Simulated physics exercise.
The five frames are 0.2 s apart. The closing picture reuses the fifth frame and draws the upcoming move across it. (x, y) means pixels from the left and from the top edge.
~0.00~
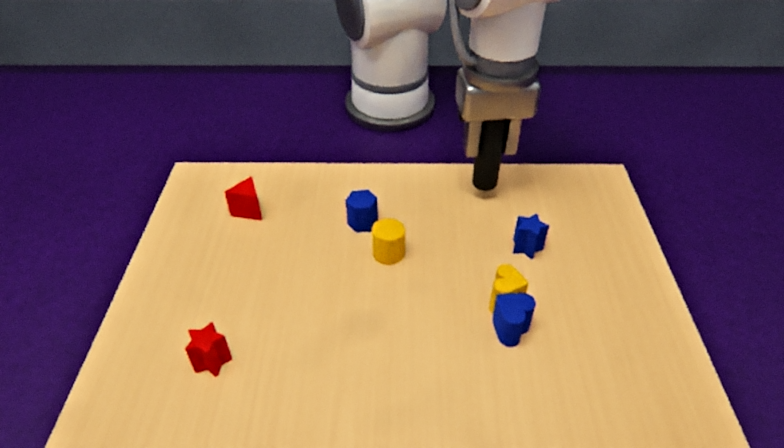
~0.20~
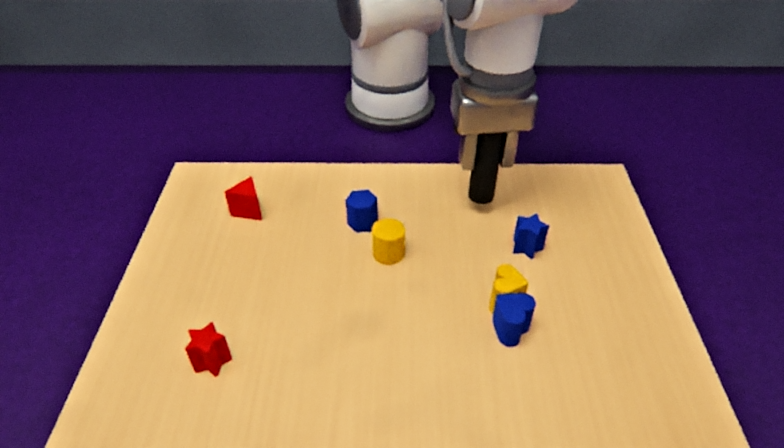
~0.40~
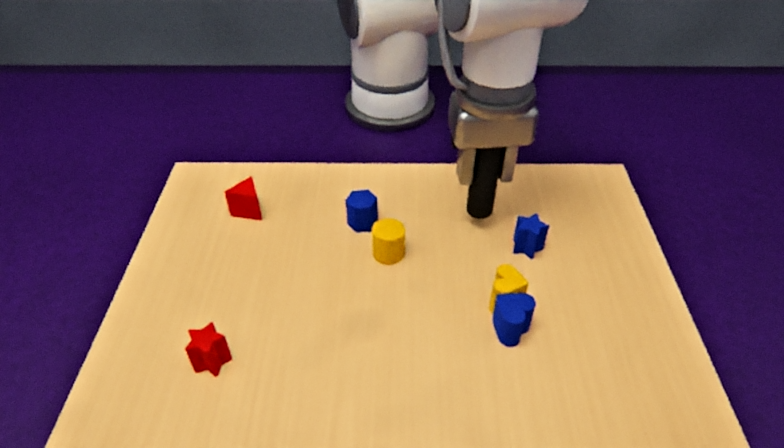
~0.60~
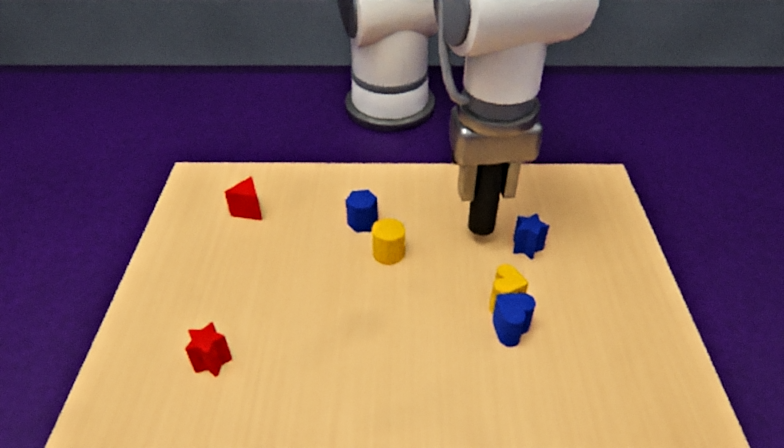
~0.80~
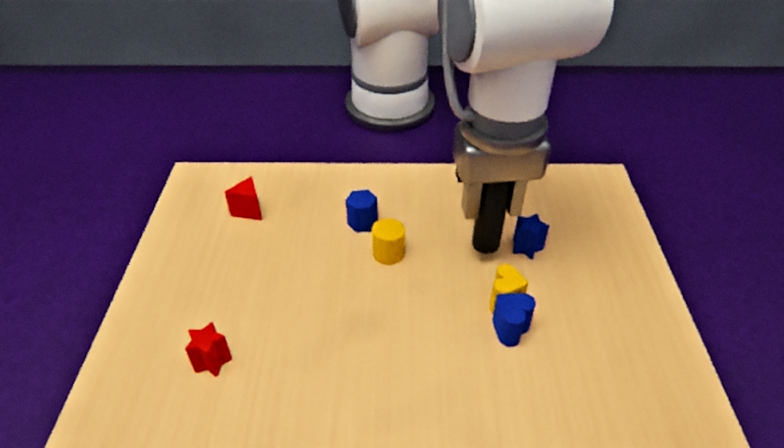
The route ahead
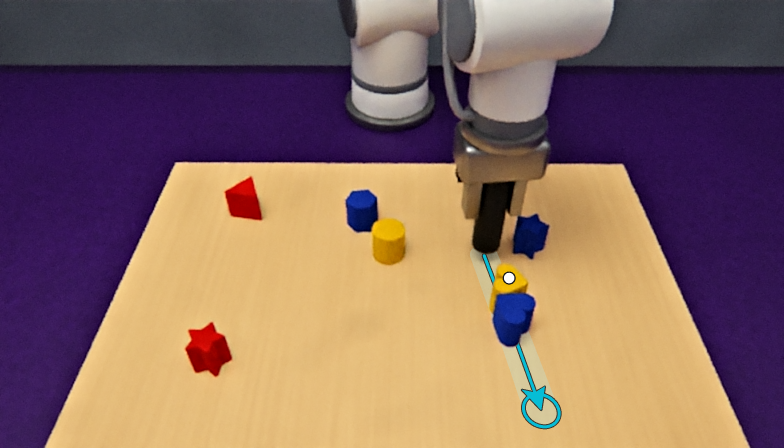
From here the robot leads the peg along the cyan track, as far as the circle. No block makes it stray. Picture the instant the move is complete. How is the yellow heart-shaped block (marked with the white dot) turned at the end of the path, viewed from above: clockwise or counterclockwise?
From above, the turn goes clockwise.
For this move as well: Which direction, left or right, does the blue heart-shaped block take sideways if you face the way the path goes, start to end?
It moves off to the right.
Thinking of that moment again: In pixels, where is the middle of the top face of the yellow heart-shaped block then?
Near (545, 424).
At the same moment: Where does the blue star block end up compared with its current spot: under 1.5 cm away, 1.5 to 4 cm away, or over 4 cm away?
The block winds up within 1.5 cm of where it is now.
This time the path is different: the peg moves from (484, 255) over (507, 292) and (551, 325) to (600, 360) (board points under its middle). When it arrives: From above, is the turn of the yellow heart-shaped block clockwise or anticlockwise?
It swings round clockwise.
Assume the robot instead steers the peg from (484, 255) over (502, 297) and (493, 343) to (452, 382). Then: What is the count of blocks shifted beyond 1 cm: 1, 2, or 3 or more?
Count: 2.
The drawn path runs from (484, 255) directly to (541, 410); the dot is on the yellow heart-shaped block.
The first path, step by step. One third of the way, peg at (503, 288); yellow heart-shaped block at (515, 303); blue heart-shaped block at (522, 330), turned 15° anticlockwise.
Two thirds of the way, peg at (523, 340); yellow heart-shaped block at (533, 360), turned 25° clockwise; blue heart-shaped block at (533, 391).
At the end, peg at (545, 400); yellow heart-shaped block at (545, 424), turned 55° clockwise; blue heart-shaped block at (526, 453), turned 30° clockwise; blue star block not moved.
